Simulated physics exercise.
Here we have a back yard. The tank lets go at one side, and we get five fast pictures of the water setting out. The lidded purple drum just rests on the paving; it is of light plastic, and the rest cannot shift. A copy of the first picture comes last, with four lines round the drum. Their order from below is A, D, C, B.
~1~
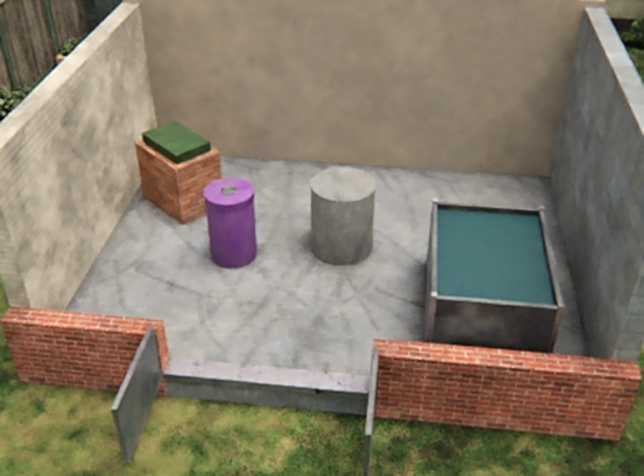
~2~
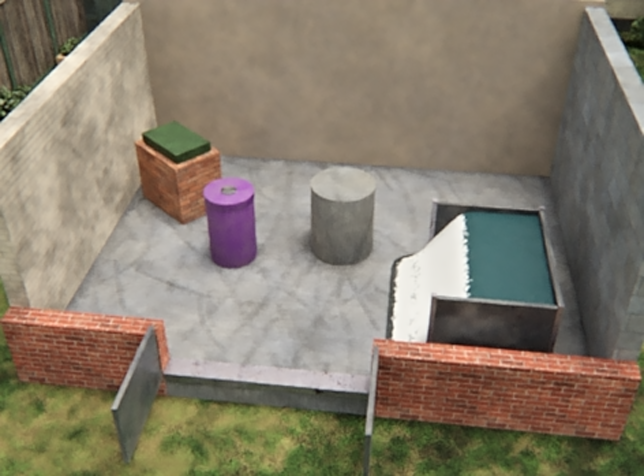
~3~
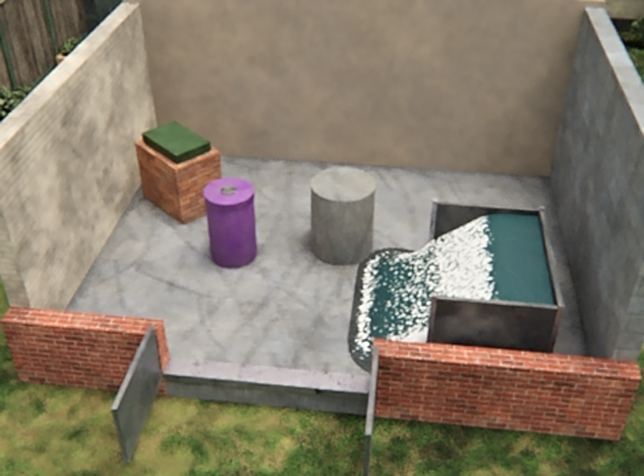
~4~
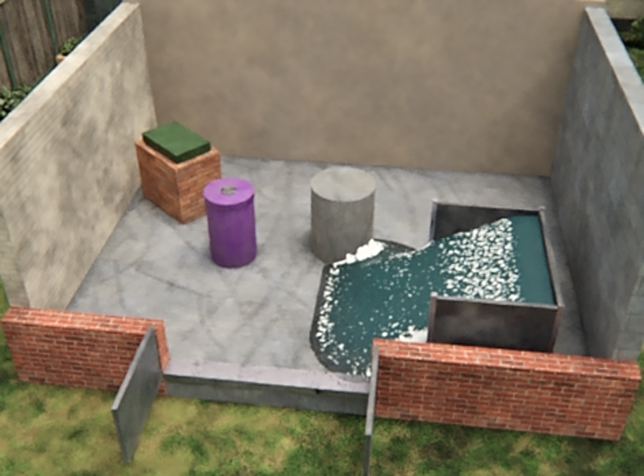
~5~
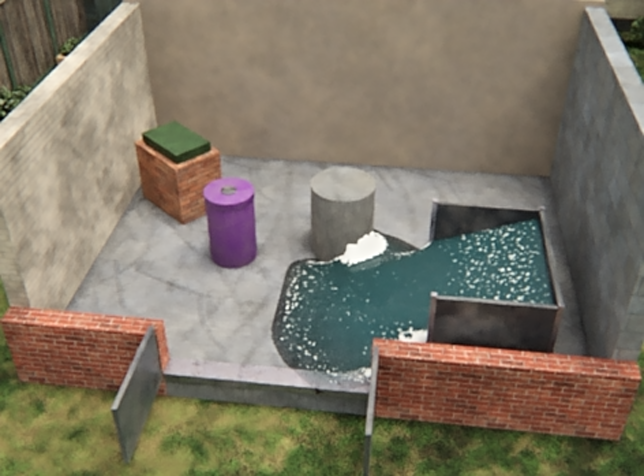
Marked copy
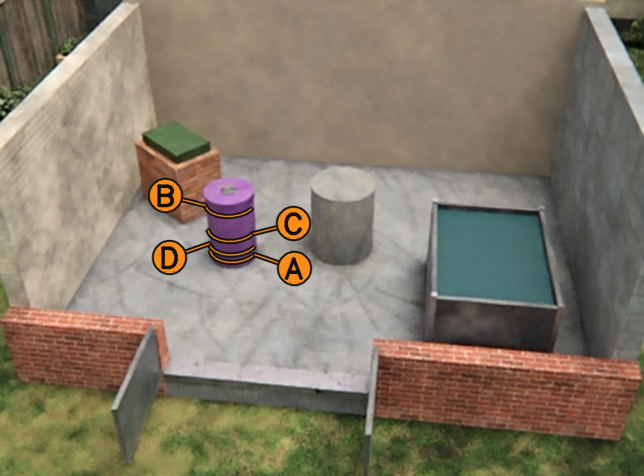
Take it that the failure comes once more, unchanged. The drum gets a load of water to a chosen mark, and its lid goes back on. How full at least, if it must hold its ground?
Mark C just does it.
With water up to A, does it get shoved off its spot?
Yes.
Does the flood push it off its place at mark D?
Yes, that goes wrong.
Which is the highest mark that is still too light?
That would be D.
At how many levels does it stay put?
Two of the four.
In orange, A at (228, 262); B at (224, 216); C at (226, 241); D at (228, 255); from the bottom up A, D, C, B.
If A is chosen, it is pushed about 3 times its own width away.
If B is chosen, it does not move.
If C is chosen, it does not move.
If D is chosen, it is pushed about half its own width away.
